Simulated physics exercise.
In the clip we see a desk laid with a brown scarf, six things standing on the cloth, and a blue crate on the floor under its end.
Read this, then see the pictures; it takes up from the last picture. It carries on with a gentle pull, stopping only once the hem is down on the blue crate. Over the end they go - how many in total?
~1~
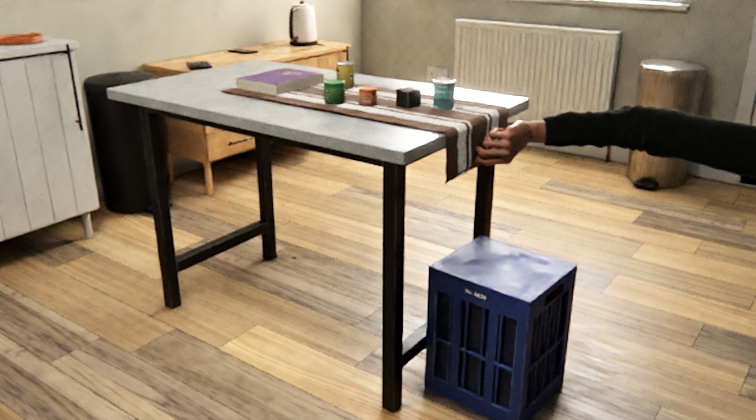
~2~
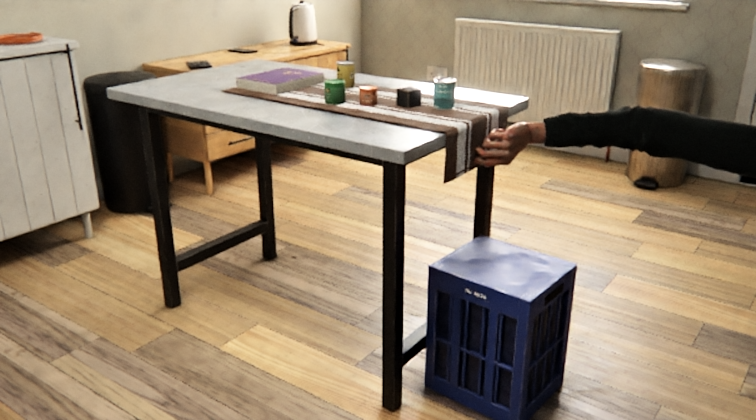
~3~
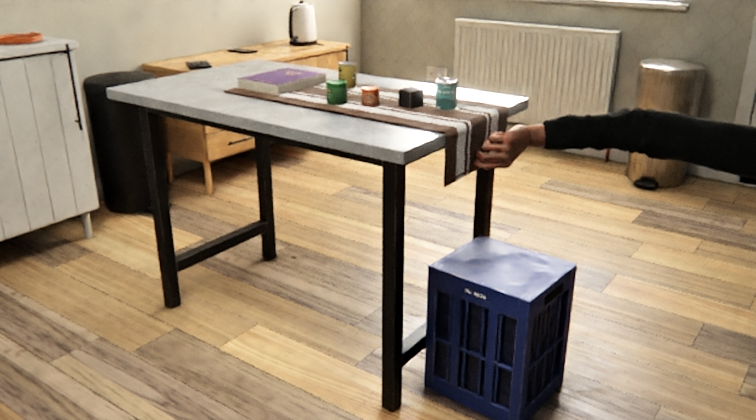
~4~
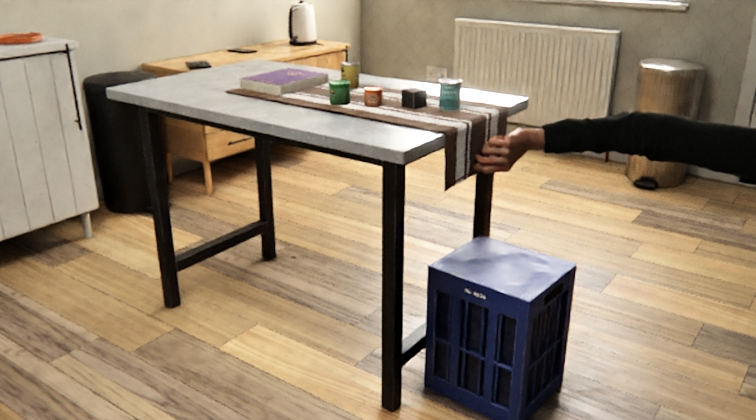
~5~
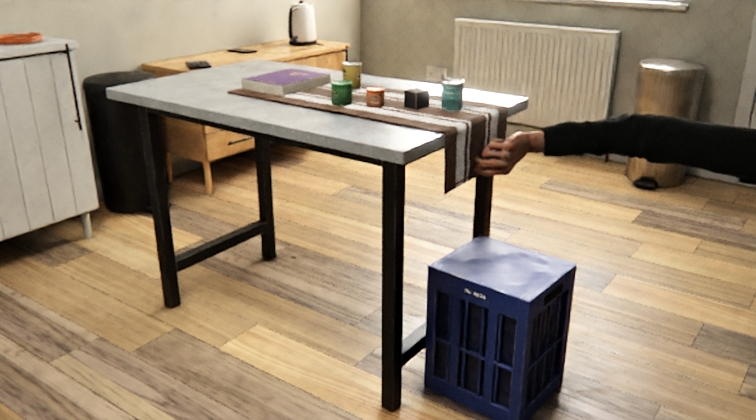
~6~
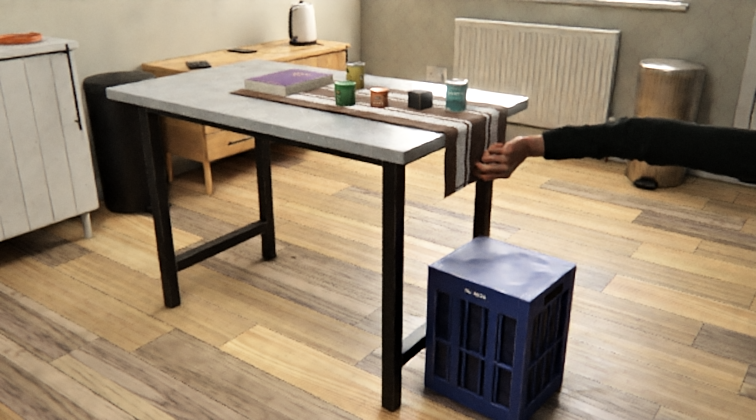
Just two fall.
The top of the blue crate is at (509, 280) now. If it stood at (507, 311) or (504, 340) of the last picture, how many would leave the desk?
The first gives 3, the second 4.
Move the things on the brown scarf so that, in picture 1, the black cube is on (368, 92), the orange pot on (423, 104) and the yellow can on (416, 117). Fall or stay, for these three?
Outcome: Black cube stays aboard, orange pot falls away, yellow can falls away.
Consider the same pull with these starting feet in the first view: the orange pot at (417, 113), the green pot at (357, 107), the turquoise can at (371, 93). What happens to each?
The orange pot ends up off; the green pot stays put; the turquoise can stays put.
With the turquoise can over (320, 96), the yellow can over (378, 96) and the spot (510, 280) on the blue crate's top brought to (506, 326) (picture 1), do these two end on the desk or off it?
So the turquoise can stays there, and the yellow can leaves.
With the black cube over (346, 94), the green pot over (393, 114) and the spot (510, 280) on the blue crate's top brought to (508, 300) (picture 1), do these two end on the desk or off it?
The black cube ends up still on top and the green pot ends up off the top.
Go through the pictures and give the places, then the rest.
The first frame shows hem (445, 183); turquoise can (445, 80); black cube (409, 89); orange pot (368, 88); green pot (334, 81); yellow can (345, 63); top of the crate (510, 280).
The second frame shows hem (443, 183); turquoise can (445, 80).
The third frame shows hem (444, 187); black cube (411, 89).
The fourth frame shows hem (444, 191); orange pot (373, 88); top of the crate (509, 280).
The fifth frame shows hem (444, 194); green pot (342, 82).
The sixth frame shows hem (444, 198); turquoise can (457, 82); black cube (421, 90); orange pot (379, 89); green pot (345, 83); yellow can (355, 64).
Soon after, hem near (474, 241); turquoise can gone.
Then, hem on the crate; turquoise can and black cube gone.
At rest, hem on the crate; turquoise can and black cube gone. The count of fallen things is two.
